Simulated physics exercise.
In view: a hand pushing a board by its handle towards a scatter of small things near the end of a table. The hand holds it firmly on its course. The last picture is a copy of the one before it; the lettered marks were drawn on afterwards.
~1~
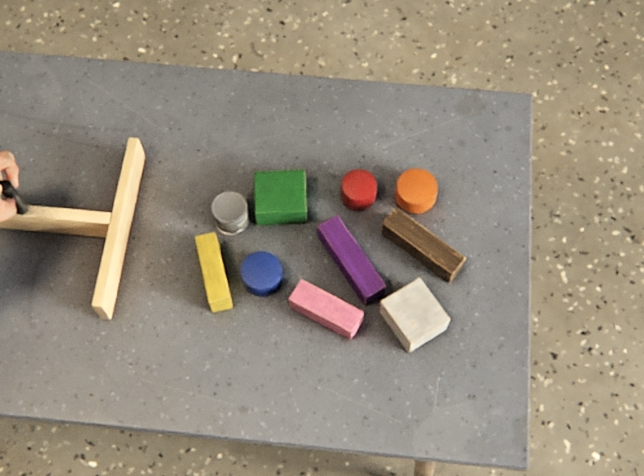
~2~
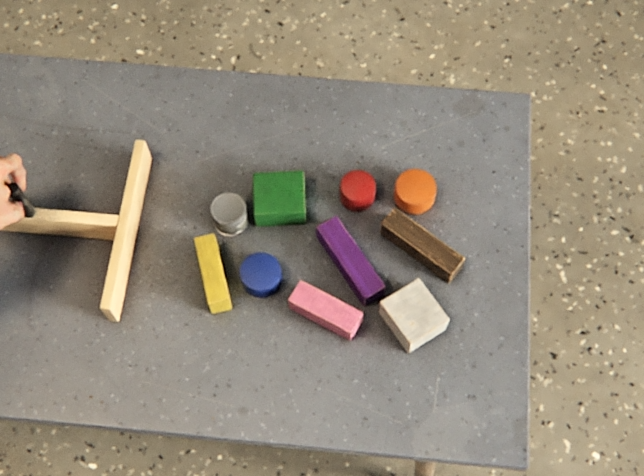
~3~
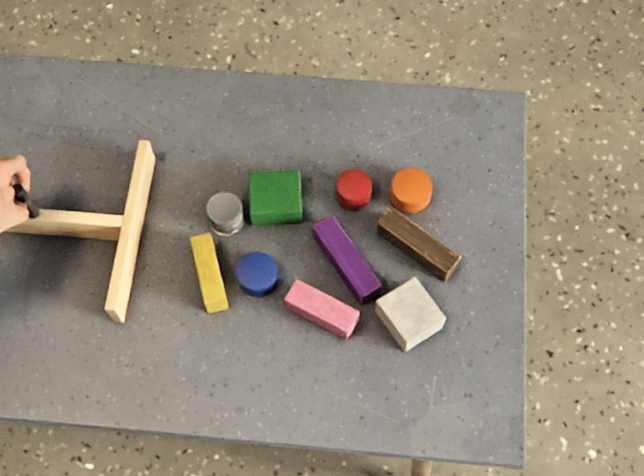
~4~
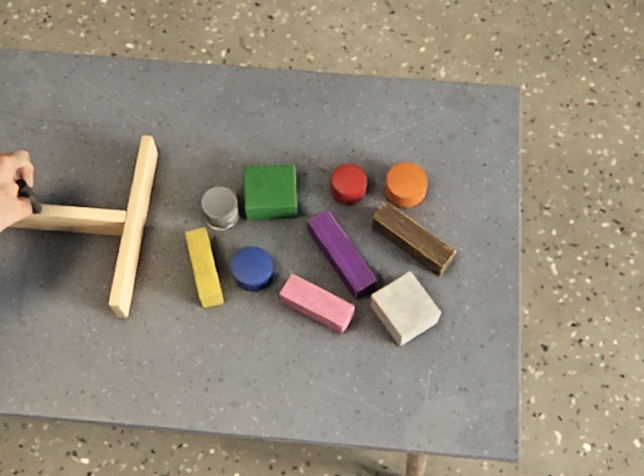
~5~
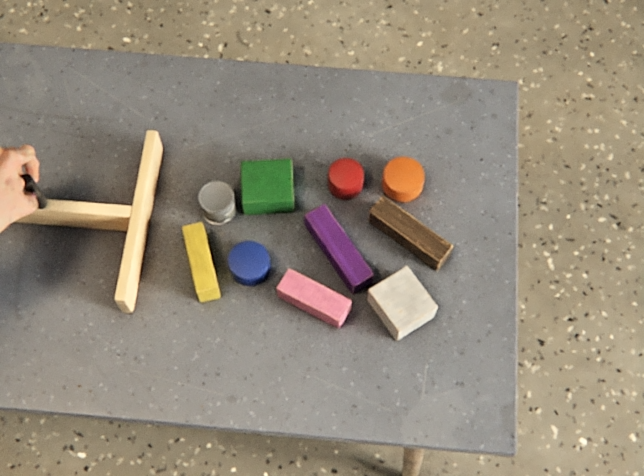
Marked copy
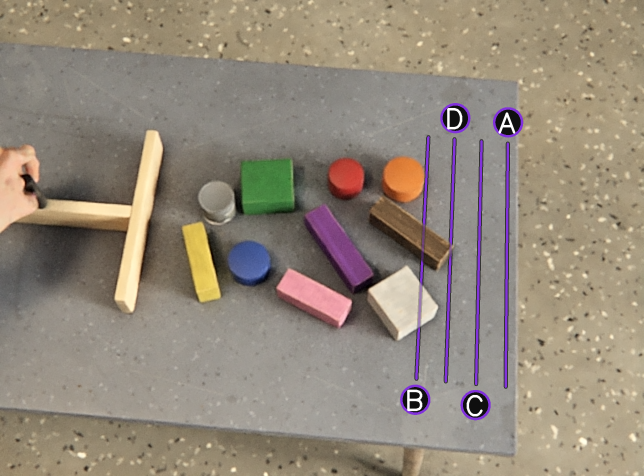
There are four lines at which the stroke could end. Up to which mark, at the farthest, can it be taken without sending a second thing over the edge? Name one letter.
It should halt at B.
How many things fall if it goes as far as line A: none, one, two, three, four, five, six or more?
In all, six or more.
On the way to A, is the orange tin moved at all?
Yes.
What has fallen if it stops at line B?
The orange tin goes over.
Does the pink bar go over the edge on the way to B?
No.
On the marked copy, A at (507, 258); B at (423, 251); C at (479, 256); D at (450, 253).
With B. Early on, board (239, 220); pink bar (324, 302); yellow bar (252, 269).
Further on, board (343, 229); orange tin (455, 176); black bar (428, 232).
At the end, board (421, 235); orange tin over the edge; black bar (503, 236); one fallen.
As for the rest, A drops nine; C drops six; D drops four.
